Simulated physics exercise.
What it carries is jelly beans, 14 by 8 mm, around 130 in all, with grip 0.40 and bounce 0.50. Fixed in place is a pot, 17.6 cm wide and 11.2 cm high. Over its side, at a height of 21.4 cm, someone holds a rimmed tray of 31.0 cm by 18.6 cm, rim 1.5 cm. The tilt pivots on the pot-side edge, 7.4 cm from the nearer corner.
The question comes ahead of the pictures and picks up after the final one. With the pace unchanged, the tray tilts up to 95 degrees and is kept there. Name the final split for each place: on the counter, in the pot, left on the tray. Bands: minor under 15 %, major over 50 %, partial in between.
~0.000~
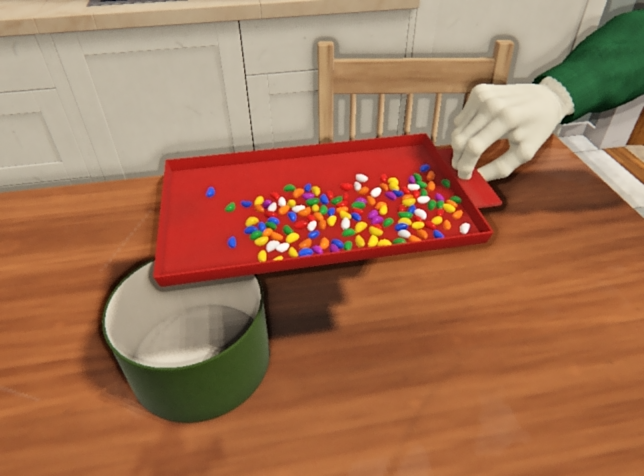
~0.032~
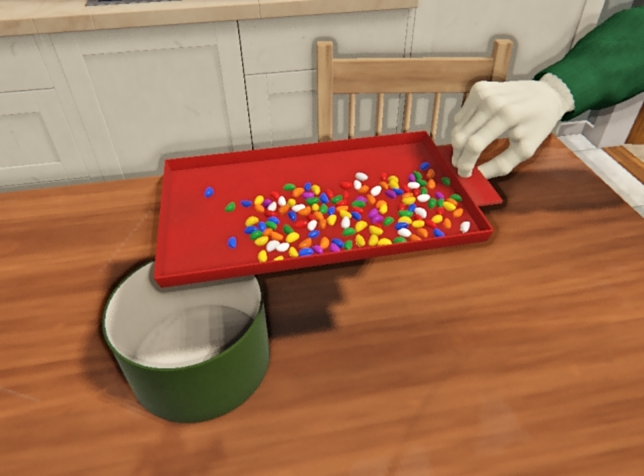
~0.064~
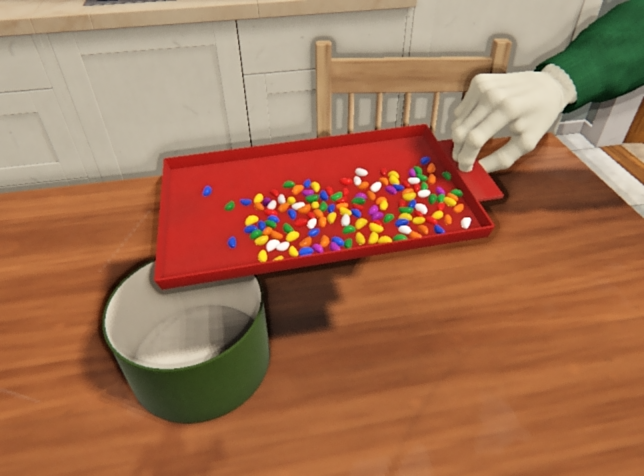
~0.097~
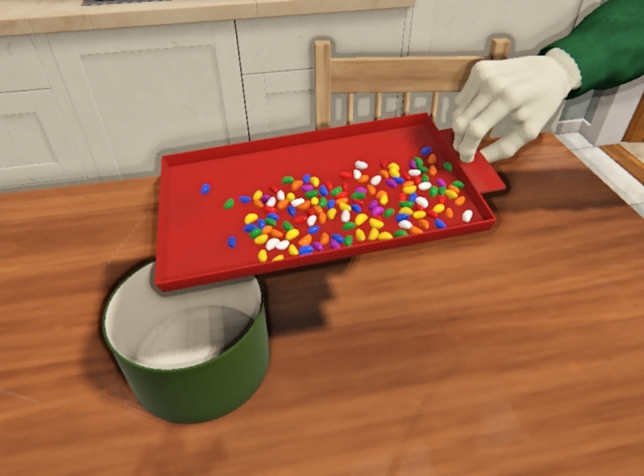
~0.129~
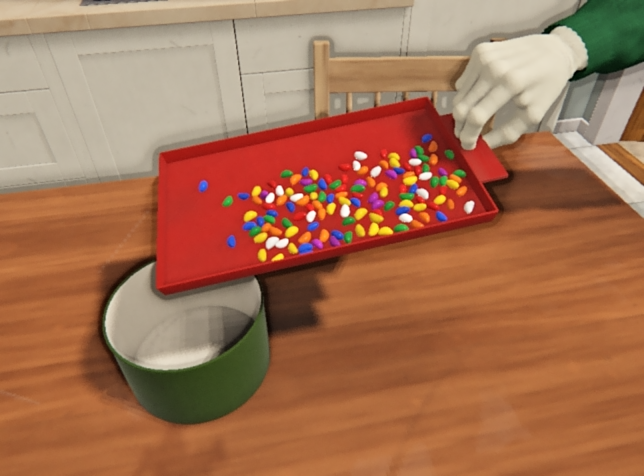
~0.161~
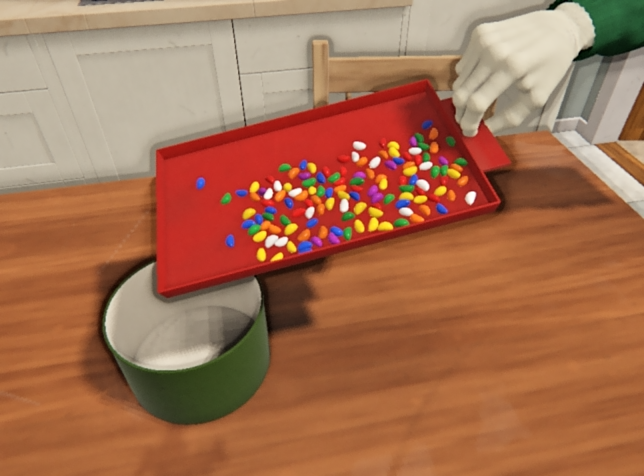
One by one: Counter: Expect a moderate portion; pot: Expect over half the total; tray: Expect a minor portion.
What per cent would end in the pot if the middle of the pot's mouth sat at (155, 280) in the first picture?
Something like 5 per cent would settle in it.
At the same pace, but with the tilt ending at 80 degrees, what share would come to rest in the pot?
Roughly 55 %.
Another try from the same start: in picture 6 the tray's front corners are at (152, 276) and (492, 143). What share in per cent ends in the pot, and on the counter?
Final per cent - pot 35, counter 65.
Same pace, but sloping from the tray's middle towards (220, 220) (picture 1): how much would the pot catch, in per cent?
About 40 per cent.
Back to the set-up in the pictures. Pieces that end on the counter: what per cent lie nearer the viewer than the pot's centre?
Some 90 per cent.
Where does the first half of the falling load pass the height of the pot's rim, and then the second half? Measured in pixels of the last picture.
Earlier half close to (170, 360), later half at (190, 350) in pixels.
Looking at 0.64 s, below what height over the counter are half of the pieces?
About 20 cm.
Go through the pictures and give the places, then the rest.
In the first picture, tray tilt 0 degrees, front corners at (157, 275) and (490, 231); middle of the pieces at (357, 212); pot at (185, 302).
In the second picture, tray tilt 1 degrees, front corners at (158, 276) and (490, 229); middle of the pieces at (357, 211).
In the third picture, tray tilt 2 degrees, front corners at (158, 278) and (491, 225); middle of the pieces at (357, 208).
In the fourth picture, tray tilt 5 degrees, front corners at (159, 281) and (493, 218), lowest corner left front; middle of the pieces at (357, 203).
In the fifth picture, tray tilt 10 degrees, front corners at (159, 285) and (494, 210), lowest corner left front; middle of the pieces at (357, 196).
In the sixth picture, tray tilt 14 degrees, front corners at (161, 289) and (496, 201), lowest corner left front; middle of the pieces at (356, 190); pot at (185, 304). Its pace works out near 140 degrees a second.
After 0.45 s, tilt 55 degrees; the tray holds 100 %, the pot 0 %.
Then, at 0.64 s, tilt 81 degrees; the tray holds 85 %, the pot 5 %.
After 0.95 s, tilt 95 degrees; the tray holds 0 %, the pot 65 %.
In the end, at 2.1 s, counter 30 %, pot 70 %, tray 0 %.
